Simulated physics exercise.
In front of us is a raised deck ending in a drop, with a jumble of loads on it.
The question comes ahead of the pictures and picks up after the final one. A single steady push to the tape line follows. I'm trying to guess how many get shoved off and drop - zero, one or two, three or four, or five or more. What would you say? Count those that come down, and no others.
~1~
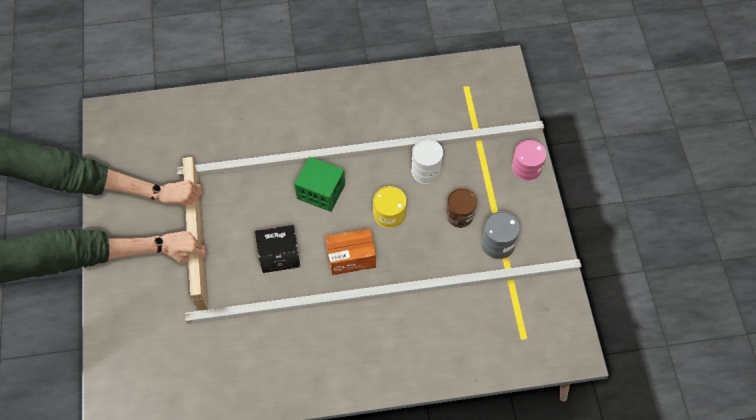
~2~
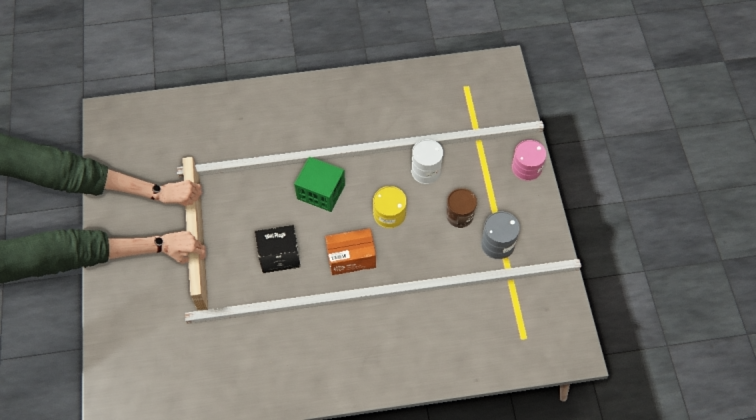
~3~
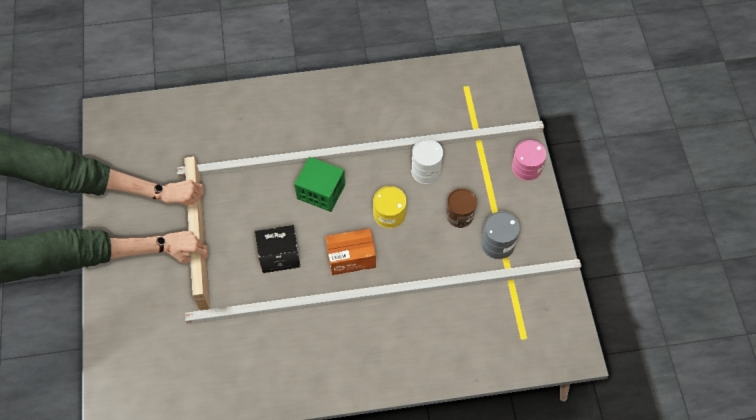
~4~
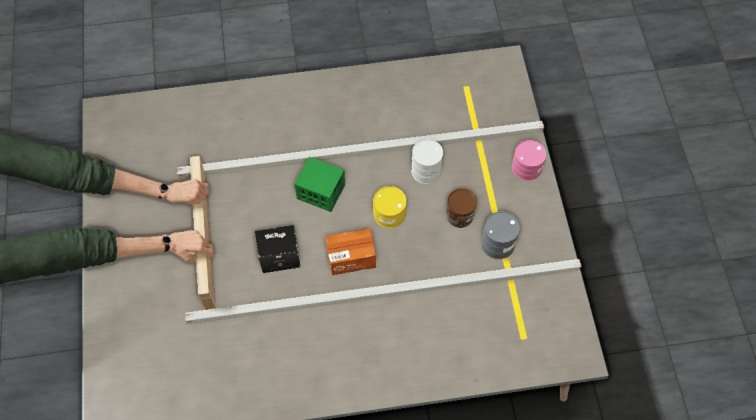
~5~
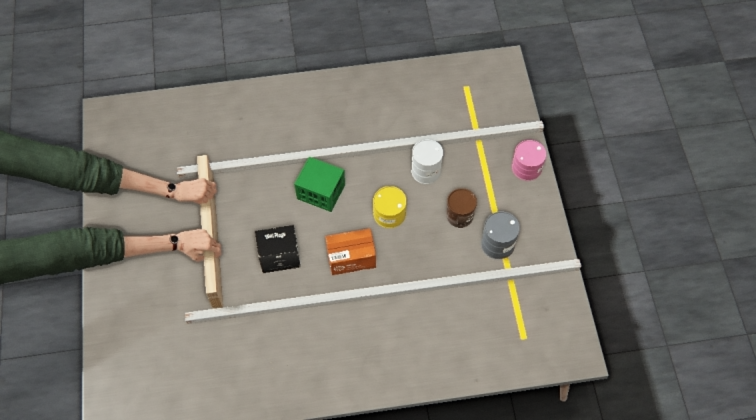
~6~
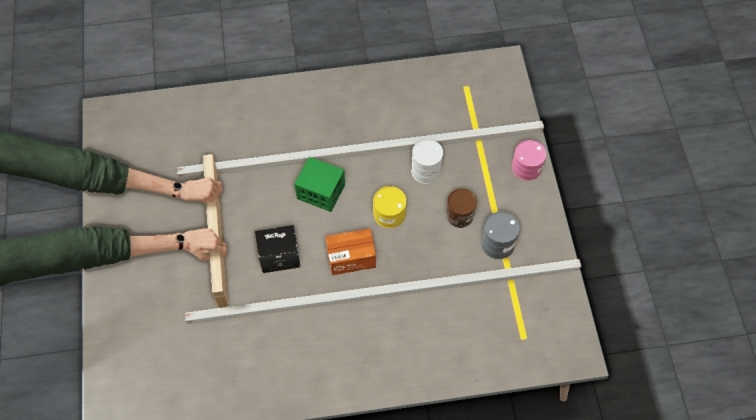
I would say one or two.
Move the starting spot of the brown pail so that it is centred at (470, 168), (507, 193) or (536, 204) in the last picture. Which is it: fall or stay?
Taking the starts in order, it keeps its place, then keeps its place, then keeps its place.
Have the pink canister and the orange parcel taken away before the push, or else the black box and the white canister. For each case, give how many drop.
Going first to second: 0 and 0.
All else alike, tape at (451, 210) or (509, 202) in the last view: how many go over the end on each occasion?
Counts: 0, 4.
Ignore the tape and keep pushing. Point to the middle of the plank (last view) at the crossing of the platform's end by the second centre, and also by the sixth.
Near (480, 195) first, near (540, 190) second.
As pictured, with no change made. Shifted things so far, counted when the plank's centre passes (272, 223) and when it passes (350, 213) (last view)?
At that stage 1; at the next, 3.
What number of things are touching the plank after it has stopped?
It's touching 3 at the end.
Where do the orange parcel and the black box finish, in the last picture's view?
In the last picture, roughly (563, 228) and (519, 218).
Soon after, none off yet; pink canister at rest near (529, 160); grey canister at rest near (500, 236); brown pail at rest near (461, 209).
In the end, the number that fall off is one or two; gone, grey canister and pink canister.
